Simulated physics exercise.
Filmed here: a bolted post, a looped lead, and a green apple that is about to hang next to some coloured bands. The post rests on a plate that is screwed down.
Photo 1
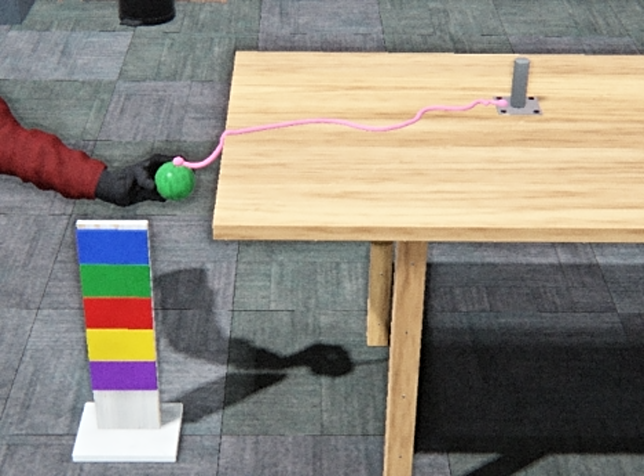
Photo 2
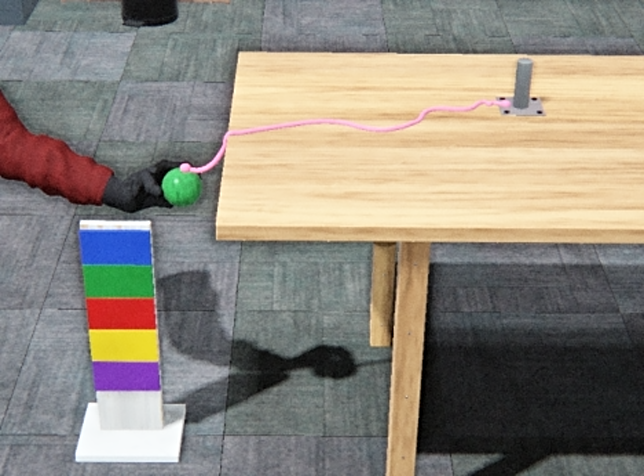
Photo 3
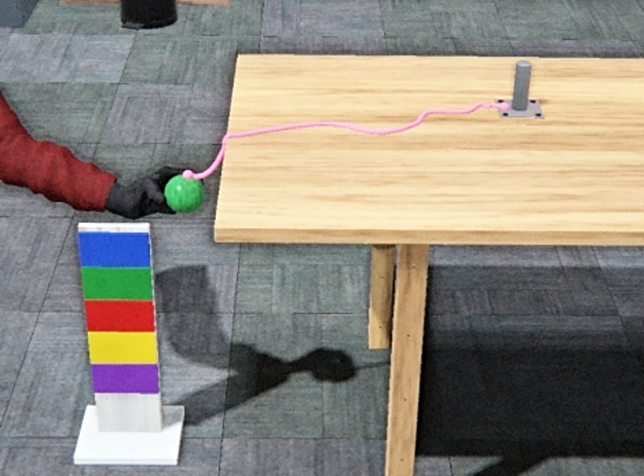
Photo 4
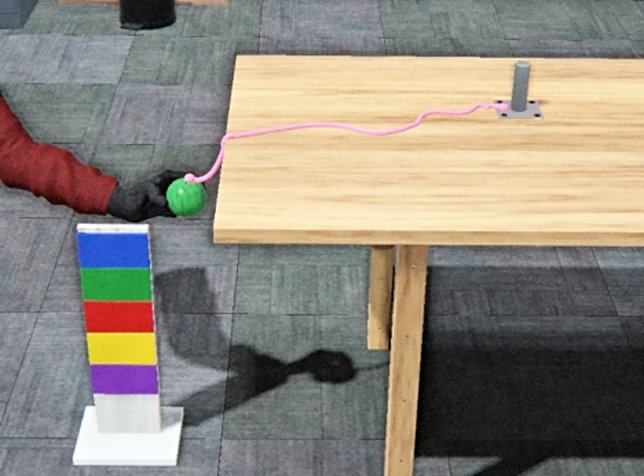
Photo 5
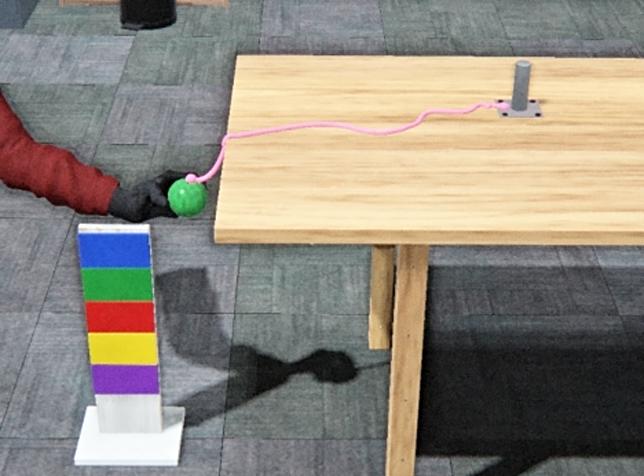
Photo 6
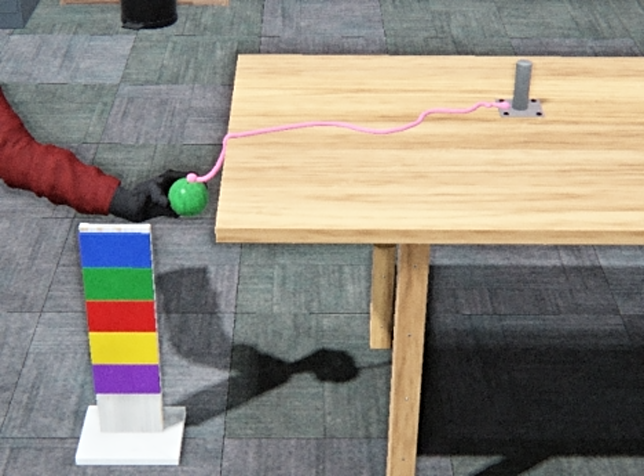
A black-gloved hand in a red sleeve, seen from slightly above in a room with grey carpet tiles, shifts a green ball slightly right and down beside a table's left edge, then barely moves. A pink cord runs from the ball across the pale wooden top to a grey post on a plate. A striped blue, green, red, yellow and purple board stands lower left, while the view jitters very slightly.
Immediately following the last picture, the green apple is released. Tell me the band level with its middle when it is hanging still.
That is the blue band.
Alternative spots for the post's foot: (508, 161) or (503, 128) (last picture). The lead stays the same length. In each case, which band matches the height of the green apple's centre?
First try: Green; second try: Green.
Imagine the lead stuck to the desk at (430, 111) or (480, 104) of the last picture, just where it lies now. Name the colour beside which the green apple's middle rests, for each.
Blue, then blue.
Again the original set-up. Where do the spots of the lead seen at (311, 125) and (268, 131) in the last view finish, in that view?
Roughly (273, 129) for the first and (229, 136) for the second.
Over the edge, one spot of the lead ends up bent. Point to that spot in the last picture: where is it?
In the last picture it is at roughly (268, 131).
Soon after, apple near (254, 241); level with blue.
Then, apple near (225, 250); level with blue.
At rest, apple near (235, 249); level with blue. Its middle rests at the blue band.
